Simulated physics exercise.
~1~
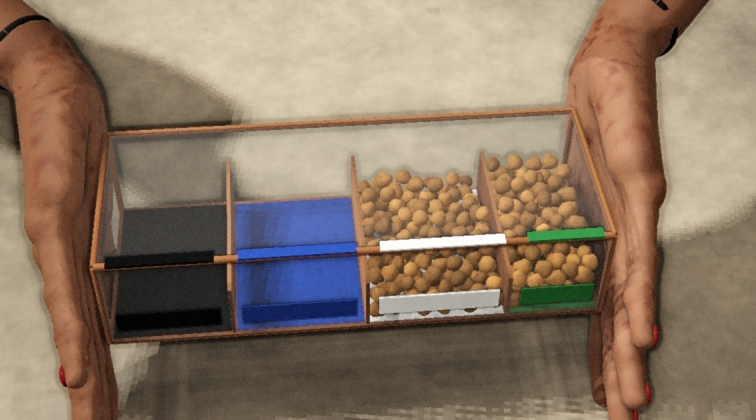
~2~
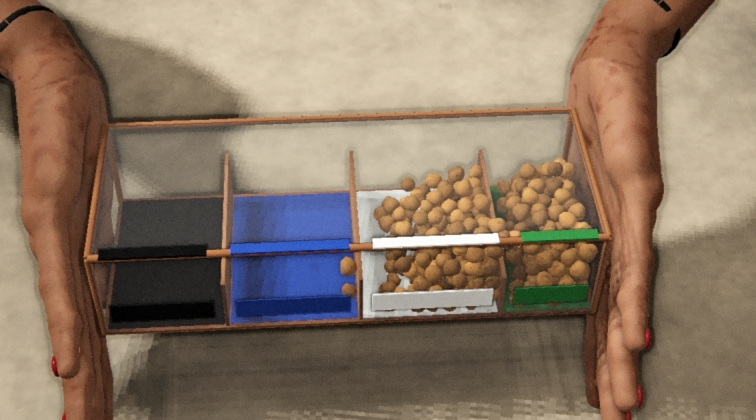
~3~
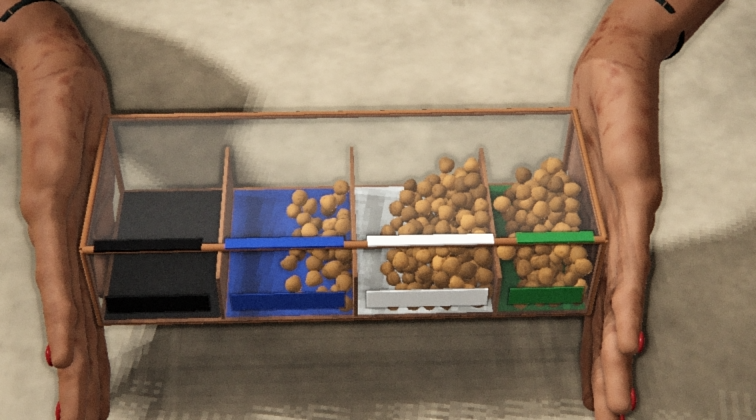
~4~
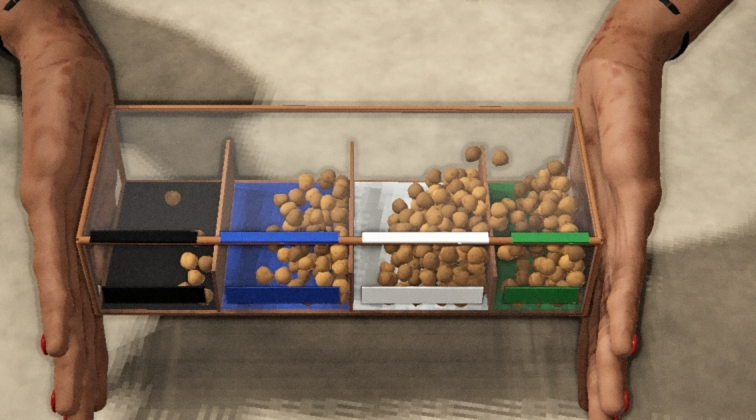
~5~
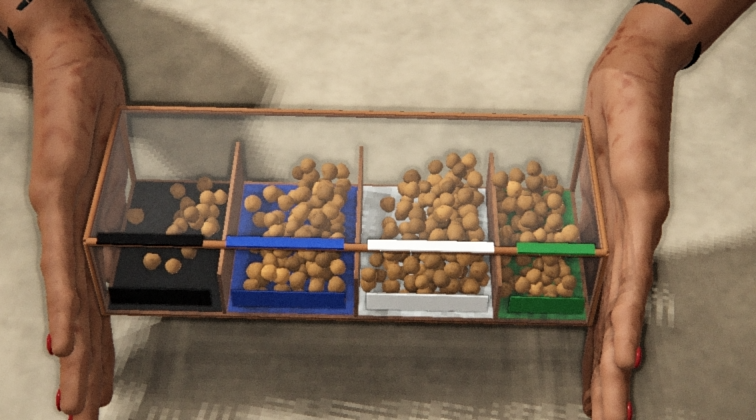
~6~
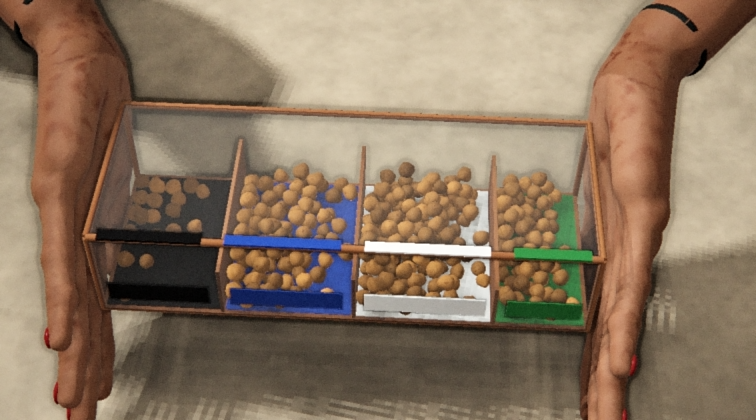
On a pale surface, hands shaking a clear-lidded divided box, chickpeas spreading left from white and green into blue, few reaching black.
